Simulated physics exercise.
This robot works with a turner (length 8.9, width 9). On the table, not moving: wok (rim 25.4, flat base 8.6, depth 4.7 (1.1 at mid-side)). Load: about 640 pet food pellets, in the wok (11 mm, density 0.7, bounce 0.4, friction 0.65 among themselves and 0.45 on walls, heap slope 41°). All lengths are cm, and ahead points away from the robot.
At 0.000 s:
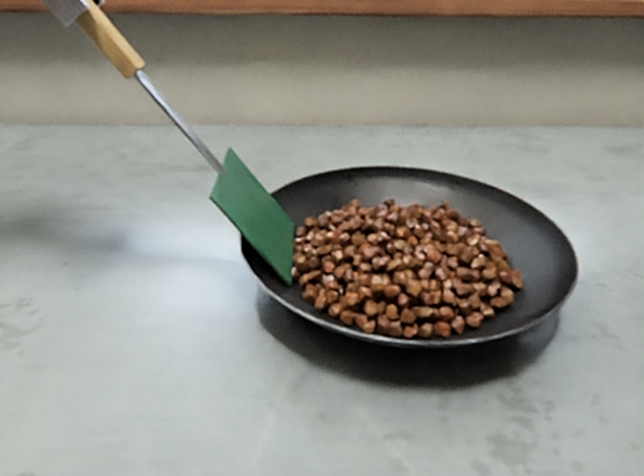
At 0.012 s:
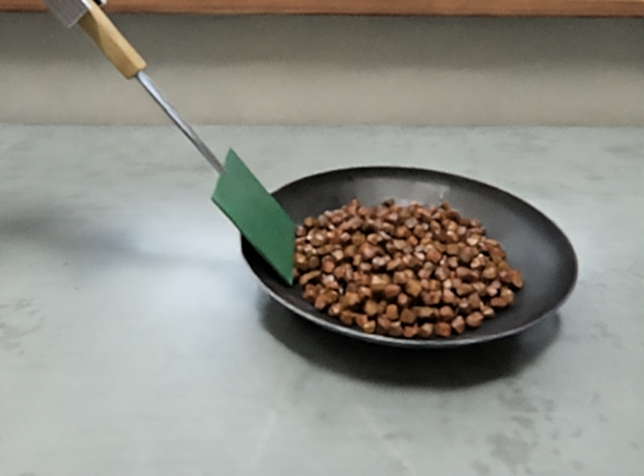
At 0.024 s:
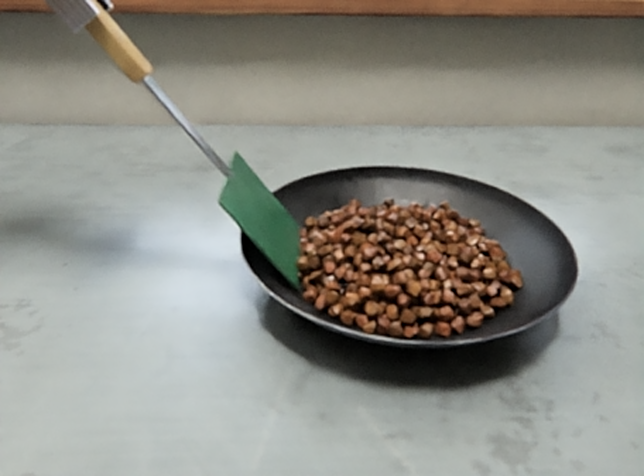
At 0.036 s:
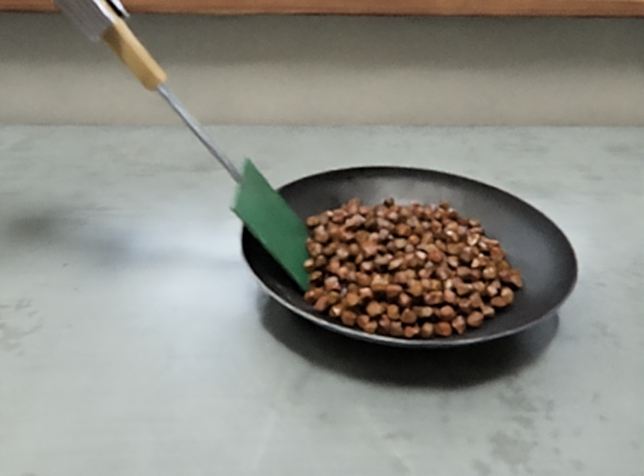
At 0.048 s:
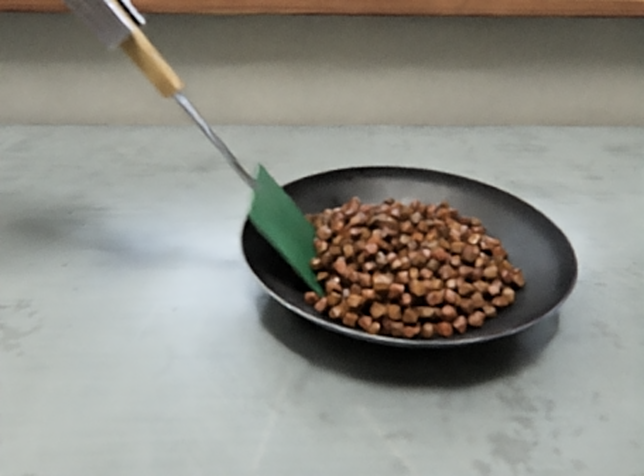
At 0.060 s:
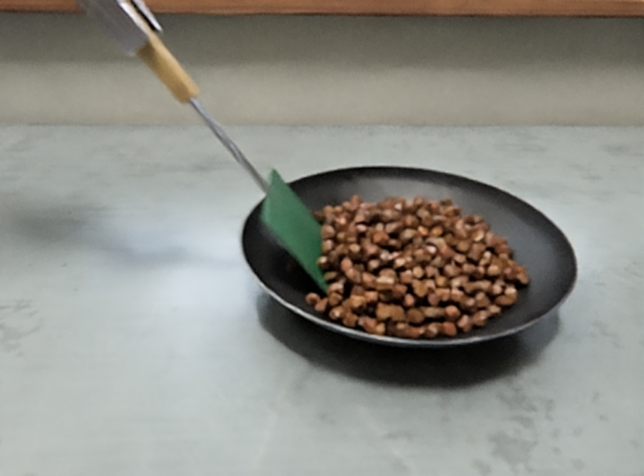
A green turner with a wooden handle, at the left edge of a black wok, slid a short way right and slightly down, nudging the heap of brown pellets a little to the right.
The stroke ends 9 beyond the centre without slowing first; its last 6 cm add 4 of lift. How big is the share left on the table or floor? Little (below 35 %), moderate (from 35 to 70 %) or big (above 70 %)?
A moderate share, from 35 to 70 %, ends on the table or floor.
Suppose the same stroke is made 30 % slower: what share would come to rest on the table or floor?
It would be near 50 per cent.
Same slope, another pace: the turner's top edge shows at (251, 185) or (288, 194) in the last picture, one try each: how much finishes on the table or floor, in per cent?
About 45 and 55 per cent.
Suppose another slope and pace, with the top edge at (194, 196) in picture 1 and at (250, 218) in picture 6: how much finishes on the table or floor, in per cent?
Some 50 per cent.
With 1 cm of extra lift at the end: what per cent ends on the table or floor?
Some 60 per cent.
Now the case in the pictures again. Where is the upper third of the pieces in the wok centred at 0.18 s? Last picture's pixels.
Near (508, 218).
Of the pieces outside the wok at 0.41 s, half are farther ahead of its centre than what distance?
Roughly 24 cm.
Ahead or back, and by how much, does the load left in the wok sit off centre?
Roughly 3.5 cm ahead.
After 0.12 s, sloping 55°, highest piece 12 above the table; 639 in the wok, 2 on the blade or in flight.
After 0.18 s, sloping 55°, highest piece 25 above the table; 615 in the wok, 26 on the blade or in flight.
After 0.41 s, sloping 55°, highest piece 44 above the table; 322 in the wok, 213 on the table or floor, 106 on the blade or in flight.
After 1.46 s, sloping 55°, highest piece 5 above the table; 322 in the wok, 319 on the table or floor.
In the end, 322 in the wok, 319 on the table or floor. That is 50 % on the table or floor.
